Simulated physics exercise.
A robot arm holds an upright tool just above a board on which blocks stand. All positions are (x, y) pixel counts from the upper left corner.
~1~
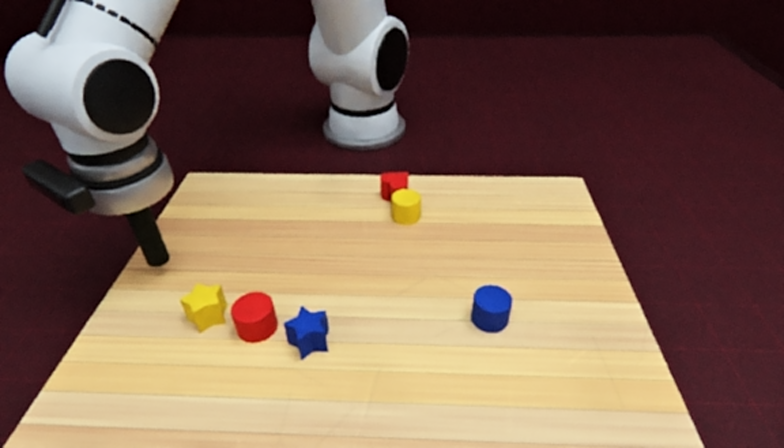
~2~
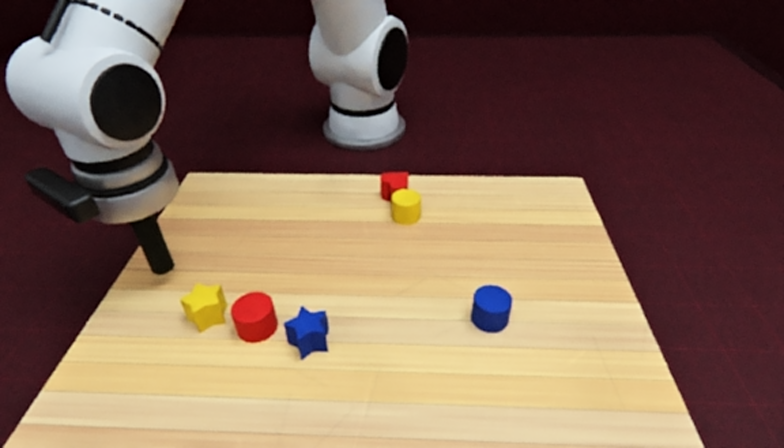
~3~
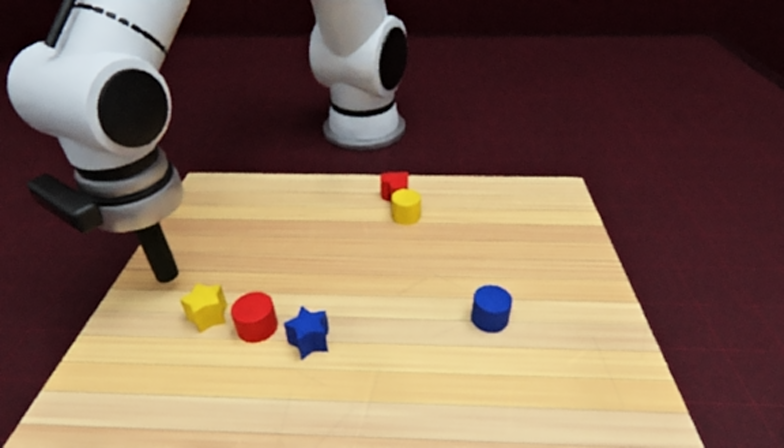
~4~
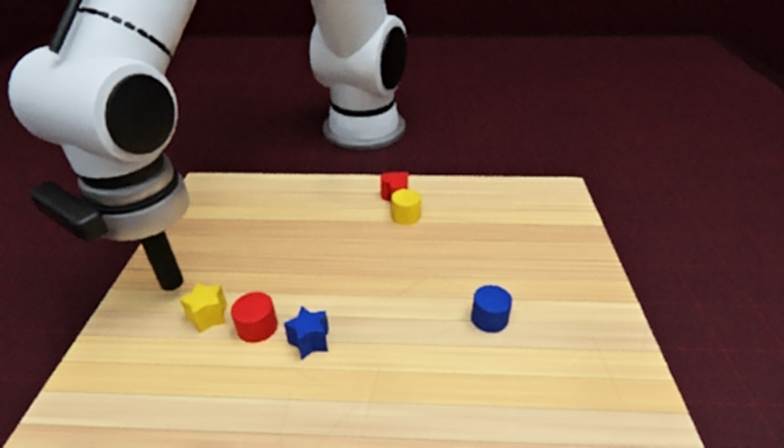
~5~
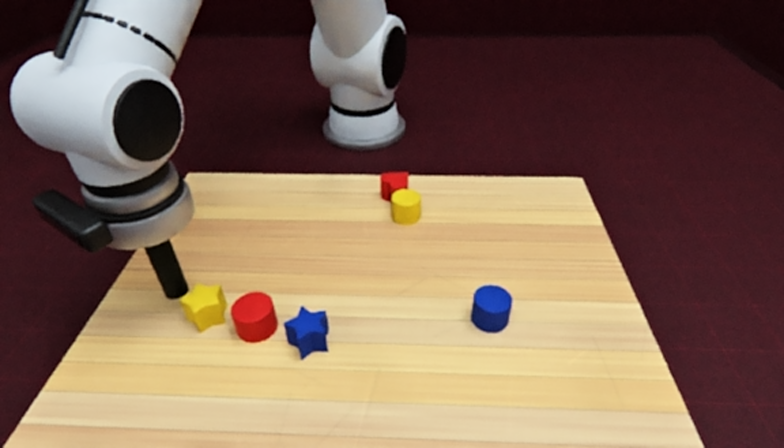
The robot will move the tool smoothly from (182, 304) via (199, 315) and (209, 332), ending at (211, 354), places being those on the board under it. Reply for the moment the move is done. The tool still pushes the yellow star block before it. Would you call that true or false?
False - the claim does not hold.
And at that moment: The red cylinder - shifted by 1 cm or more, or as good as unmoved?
At the moment the path ends, the red cylinder no longer stands where it did.
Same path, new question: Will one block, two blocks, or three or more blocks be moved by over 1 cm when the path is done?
Once the path ends, two blocks will have shifted.
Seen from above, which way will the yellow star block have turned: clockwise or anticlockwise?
Looking down, my answer is that the yellow star block rotates anticlockwise.
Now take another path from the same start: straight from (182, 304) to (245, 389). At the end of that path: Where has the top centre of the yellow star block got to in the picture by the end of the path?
At roughly (228, 309).
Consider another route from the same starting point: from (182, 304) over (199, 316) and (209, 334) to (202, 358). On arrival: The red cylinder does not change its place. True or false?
The claim does not hold.
On the path given first. Halfway along, tool at (200, 312); yellow star block at (219, 311); red cylinder at (259, 308).
At the end, tool at (207, 342); yellow star block at (233, 330), turned 30° anticlockwise; red cylinder at (267, 310).
